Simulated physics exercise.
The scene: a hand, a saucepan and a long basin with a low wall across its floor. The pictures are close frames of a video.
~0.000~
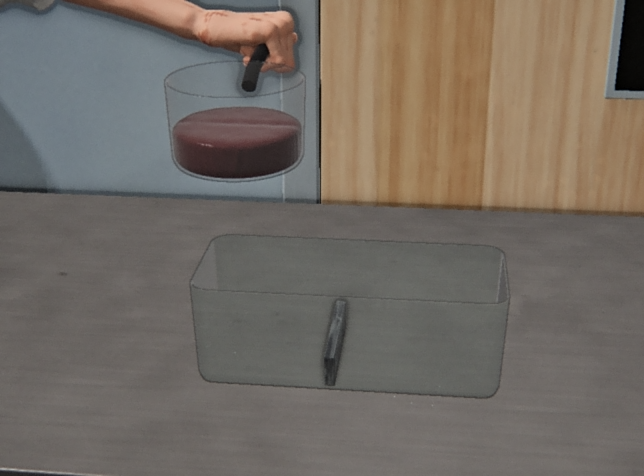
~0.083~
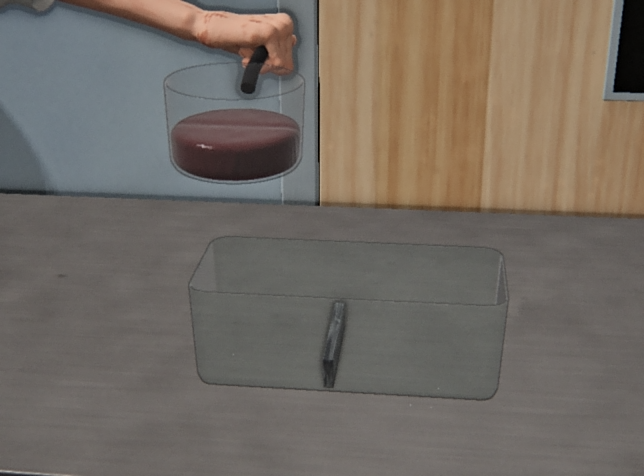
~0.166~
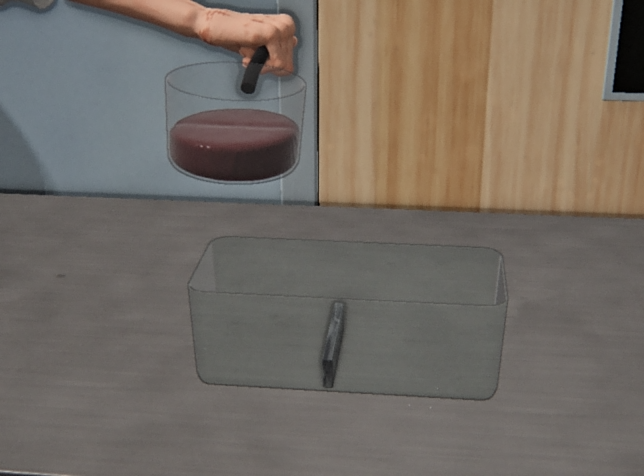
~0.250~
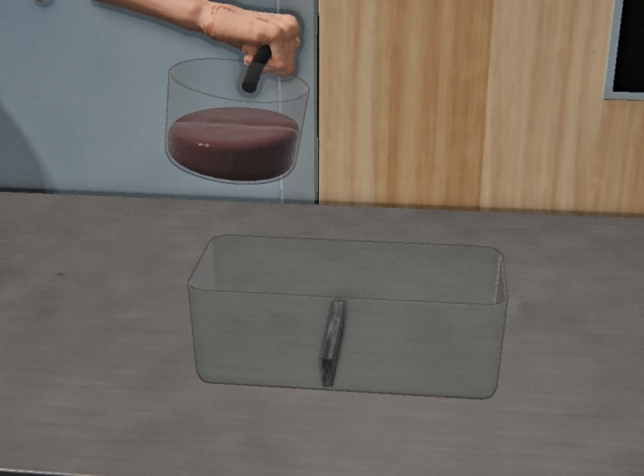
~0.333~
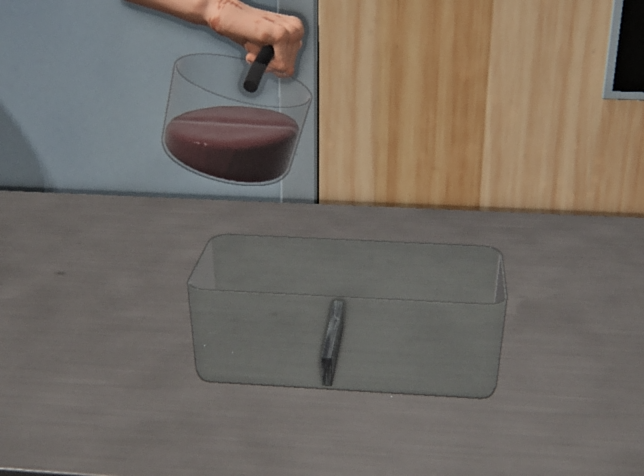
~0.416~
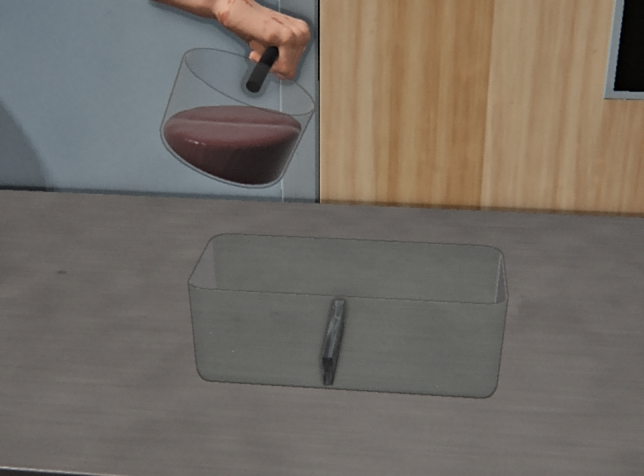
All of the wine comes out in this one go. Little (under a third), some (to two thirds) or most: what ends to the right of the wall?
In the end over two thirds is right of the wall.
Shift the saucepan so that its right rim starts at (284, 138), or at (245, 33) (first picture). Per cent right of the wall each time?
Roughly 35 per cent, and 15 per cent.
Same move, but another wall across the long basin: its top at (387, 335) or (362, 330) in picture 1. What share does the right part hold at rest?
About 10 and 50 per cent.
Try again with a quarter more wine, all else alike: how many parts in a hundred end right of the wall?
Roughly 90 in a hundred.
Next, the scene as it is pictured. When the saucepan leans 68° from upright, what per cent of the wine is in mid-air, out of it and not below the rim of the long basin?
Some 20 per cent.
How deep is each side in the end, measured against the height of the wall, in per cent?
Left: 10 %. Right: 60 %.
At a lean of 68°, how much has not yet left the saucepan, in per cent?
Roughly 80 in a hundred.
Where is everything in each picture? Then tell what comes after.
The first picture shows tilt 0°; pouring edge (304, 82); surface from (176, 122) to (302, 126); the long basin's rim runs from (202, 262) to (506, 276); the wall's top is at (336, 329).
The second picture shows tilt 1°; pouring edge (303, 85); surface from (174, 124) to (300, 128).
The third picture shows tilt 4°; pouring edge (304, 89); surface from (173, 124) to (300, 128).
The fourth picture shows tilt 9°; pouring edge (307, 94); surface from (172, 121) to (300, 127).
The fifth picture shows tilt 15°; pouring edge (310, 101); surface from (171, 120) to (299, 127).
The sixth picture shows tilt 23°; pouring edge (313, 111); surface from (167, 119) to (302, 127).
A moment on, the saucepan is tipped part way and 78 per cent is still to pour, 0 is left of the wall and 1 right of it.
Next, the saucepan is tipped on its side and 29 per cent is still to pour, 2 is left of the wall and 48 right of it.
Then the saucepan is tipped on its side and 6 per cent is still to pour, 5 is left of the wall and 82 right of it.
Later the saucepan is tipped on its side and 1 per cent is still to pour, 7 is left of the wall and 90 right of it.
Finally, 9 per cent lies left of the wall, 90 right of it and 1 outside.
